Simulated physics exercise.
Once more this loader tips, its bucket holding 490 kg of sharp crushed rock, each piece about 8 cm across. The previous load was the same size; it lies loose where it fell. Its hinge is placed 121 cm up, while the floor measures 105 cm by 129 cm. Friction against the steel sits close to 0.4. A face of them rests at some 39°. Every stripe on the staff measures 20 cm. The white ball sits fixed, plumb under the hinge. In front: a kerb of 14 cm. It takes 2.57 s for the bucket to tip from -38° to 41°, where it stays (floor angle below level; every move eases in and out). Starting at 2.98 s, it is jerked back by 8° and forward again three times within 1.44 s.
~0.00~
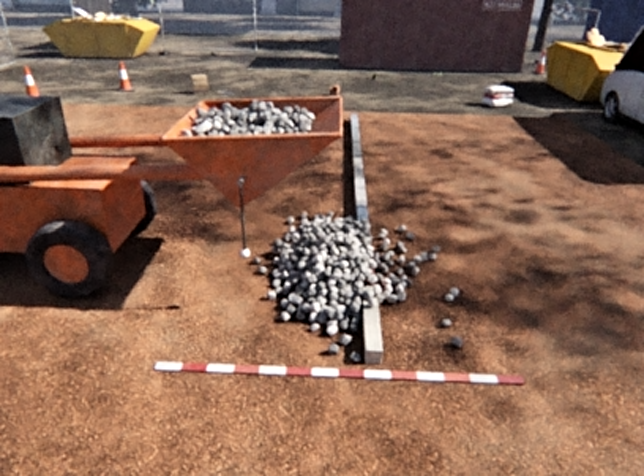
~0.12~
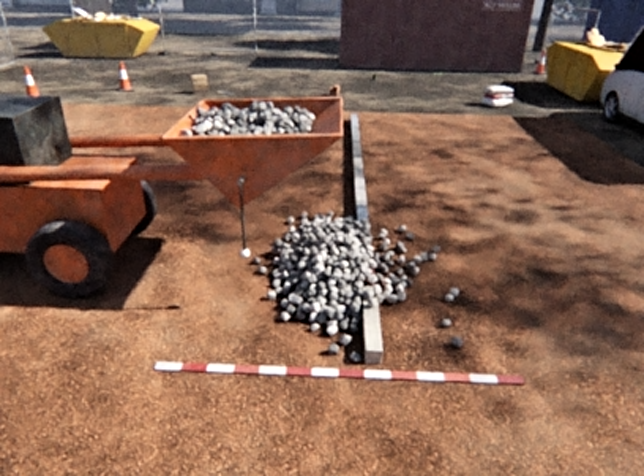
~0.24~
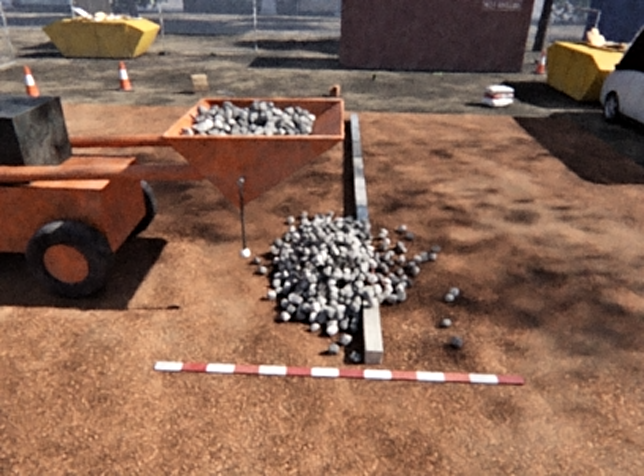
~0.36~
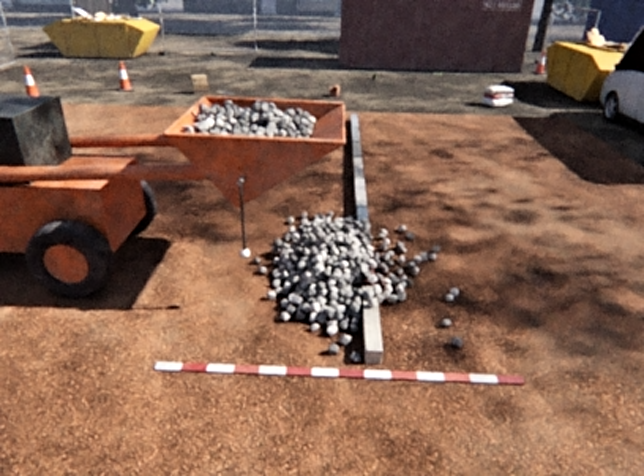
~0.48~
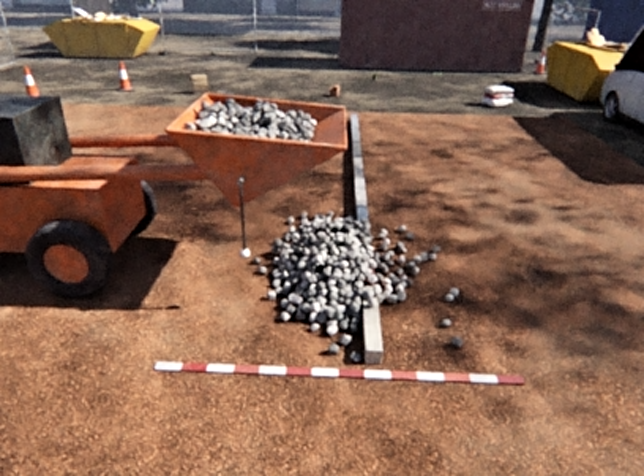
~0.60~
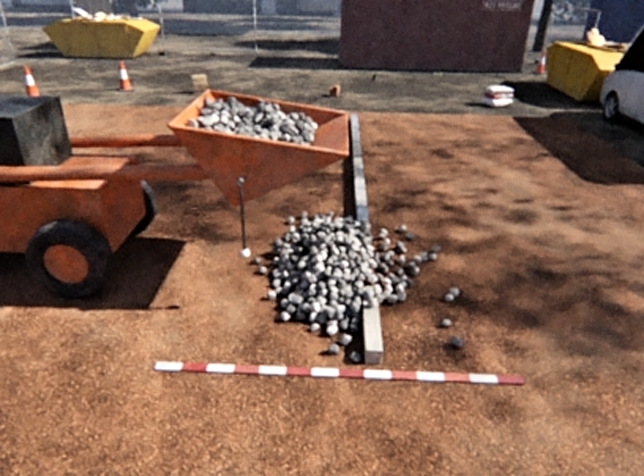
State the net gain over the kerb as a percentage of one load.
28 %.
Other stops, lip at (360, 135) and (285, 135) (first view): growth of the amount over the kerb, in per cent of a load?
First place: Roughly 50 %; second place: Roughly 0 %.
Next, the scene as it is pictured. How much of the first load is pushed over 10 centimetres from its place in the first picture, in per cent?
5 %.
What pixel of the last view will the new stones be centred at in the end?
Roughly at pixel (345, 249).
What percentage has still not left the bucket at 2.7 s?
That works out to about 30 %.
After 1.9 s the floor is at 29°; in per cent of one load, 99 in the bucket, 94 on this side of the kerb, 7 over the kerb; the foremost stones are at (439, 281).
After 2.7 s the floor is at 41°; in per cent of one load, 28 in the bucket, 155 on this side of the kerb, 17 over the kerb; the foremost stones are at (439, 281).
After 4.9 s the floor is at 41°; in per cent of one load, 0 in the bucket, 165 on this side of the kerb, 35 over the kerb; the foremost stones are at (451, 277).
After 7.7 s the floor is at 41°; in per cent of one load, 0 in the bucket, 165 on this side of the kerb, 35 over the kerb; the foremost stones are at (451, 277). Net gain over the kerb, 28.
